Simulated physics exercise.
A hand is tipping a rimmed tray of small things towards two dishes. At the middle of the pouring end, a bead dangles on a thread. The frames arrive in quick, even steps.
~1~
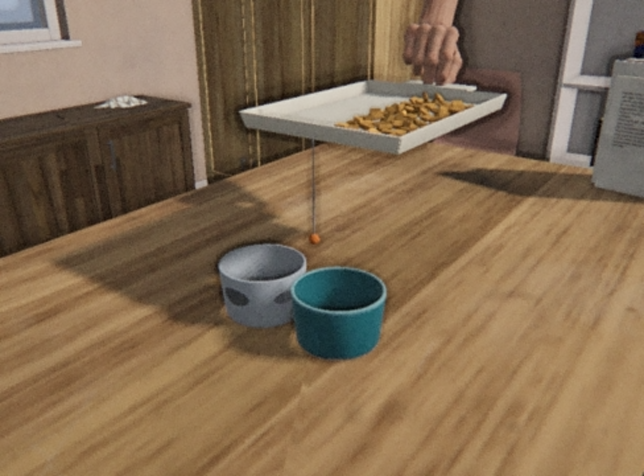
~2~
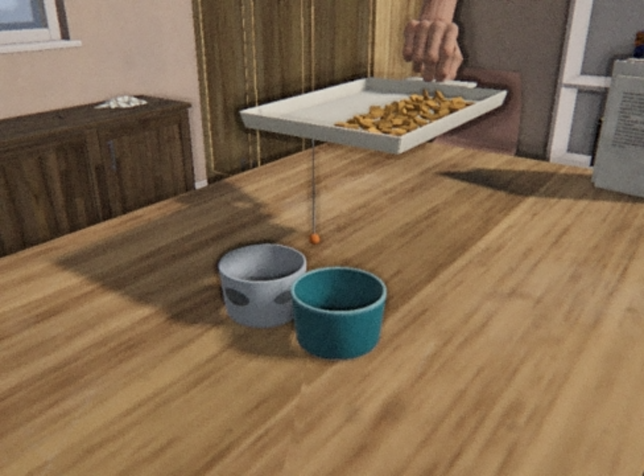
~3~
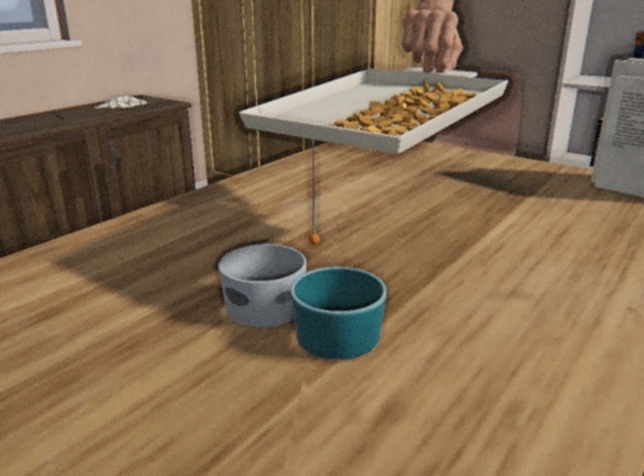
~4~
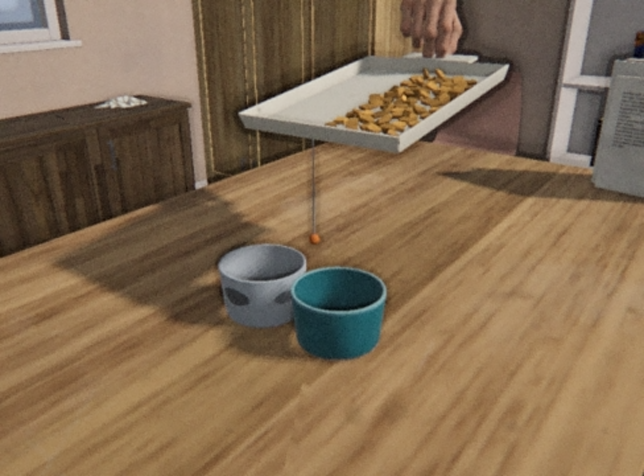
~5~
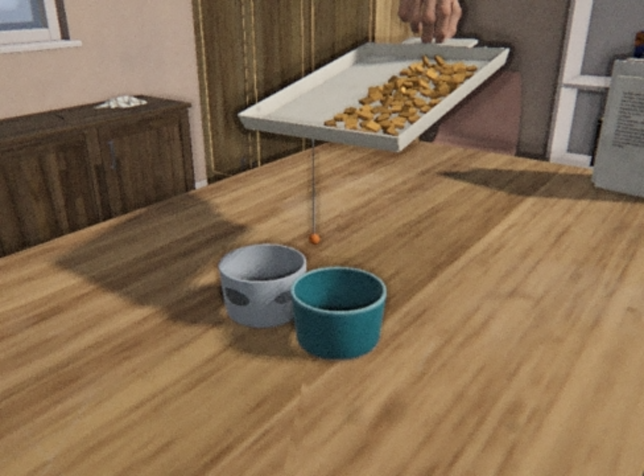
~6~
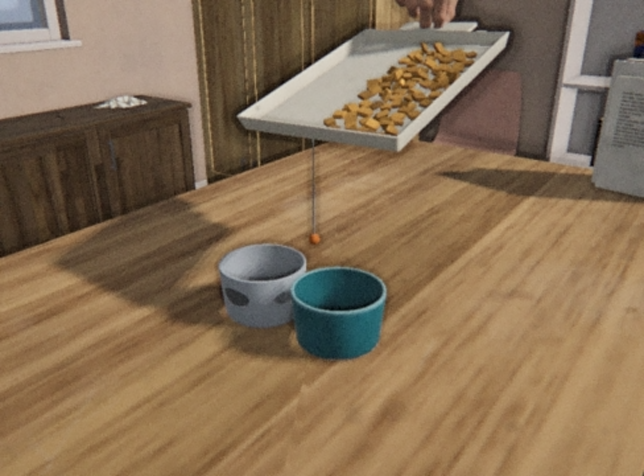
A hand raises the far end of a pale tray of cereal squares above two dishes.
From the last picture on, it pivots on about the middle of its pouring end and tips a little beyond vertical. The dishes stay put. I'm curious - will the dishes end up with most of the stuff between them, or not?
Yes, more than half of it.
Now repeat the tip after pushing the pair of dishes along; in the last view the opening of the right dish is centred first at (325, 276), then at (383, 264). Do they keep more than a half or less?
Earlier try a majority share, later try a minority share.
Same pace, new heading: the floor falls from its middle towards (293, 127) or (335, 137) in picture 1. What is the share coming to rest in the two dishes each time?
It comes to about 40 per cent the first time and about 80 per cent the second.
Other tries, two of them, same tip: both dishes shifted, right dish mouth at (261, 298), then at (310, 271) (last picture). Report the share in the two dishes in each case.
10 %, 80 %.
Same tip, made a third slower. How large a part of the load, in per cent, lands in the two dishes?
Close to 80 in a hundred.
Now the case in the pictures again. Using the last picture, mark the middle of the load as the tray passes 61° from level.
Near (331, 115).
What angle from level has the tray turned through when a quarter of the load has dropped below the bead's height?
90°.
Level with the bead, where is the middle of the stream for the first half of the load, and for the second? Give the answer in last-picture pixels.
Starting near (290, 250), moving on to near (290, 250).
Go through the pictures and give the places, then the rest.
The first picture shows corners of the pouring end at (245, 111) and (399, 136), level; middle of the load at (410, 117), cereal squares; left dish at (234, 298); right dish at (311, 329); bead on its thread at (314, 239).
The second picture shows corners of the pouring end at (245, 111) and (399, 136), level; middle of the load at (410, 115).
The third picture shows corners of the pouring end at (245, 112) and (398, 136), tipped barely, level across its low end; middle of the load at (410, 110).
The fourth picture shows corners of the pouring end at (244, 113) and (398, 135), tipped a little, level across its low end; middle of the load at (410, 102).
The fifth picture shows corners of the pouring end at (243, 114) and (397, 135), tipped a little, level across its low end; middle of the load at (409, 93).
The sixth picture shows corners of the pouring end at (243, 115) and (396, 135), tipped clearly, level across its low end; middle of the load at (409, 85); left dish at (234, 298); right dish at (311, 329).
Soon, tray tipped steeply; nearly all on the tray; a stray few in the air.
A while on, tray tipped right over; about two thirds on the tray; a small part in the right dish; a small part in the left dish; a small part outside both; a small part in the air.
Towards the end, tray tipped past a quarter turn; about a third in the right dish; about a third in the left dish; about a quarter outside both.
Finally, tray tipped past a quarter turn; about a third in the right dish; about a third in the left dish; about a quarter outside both.
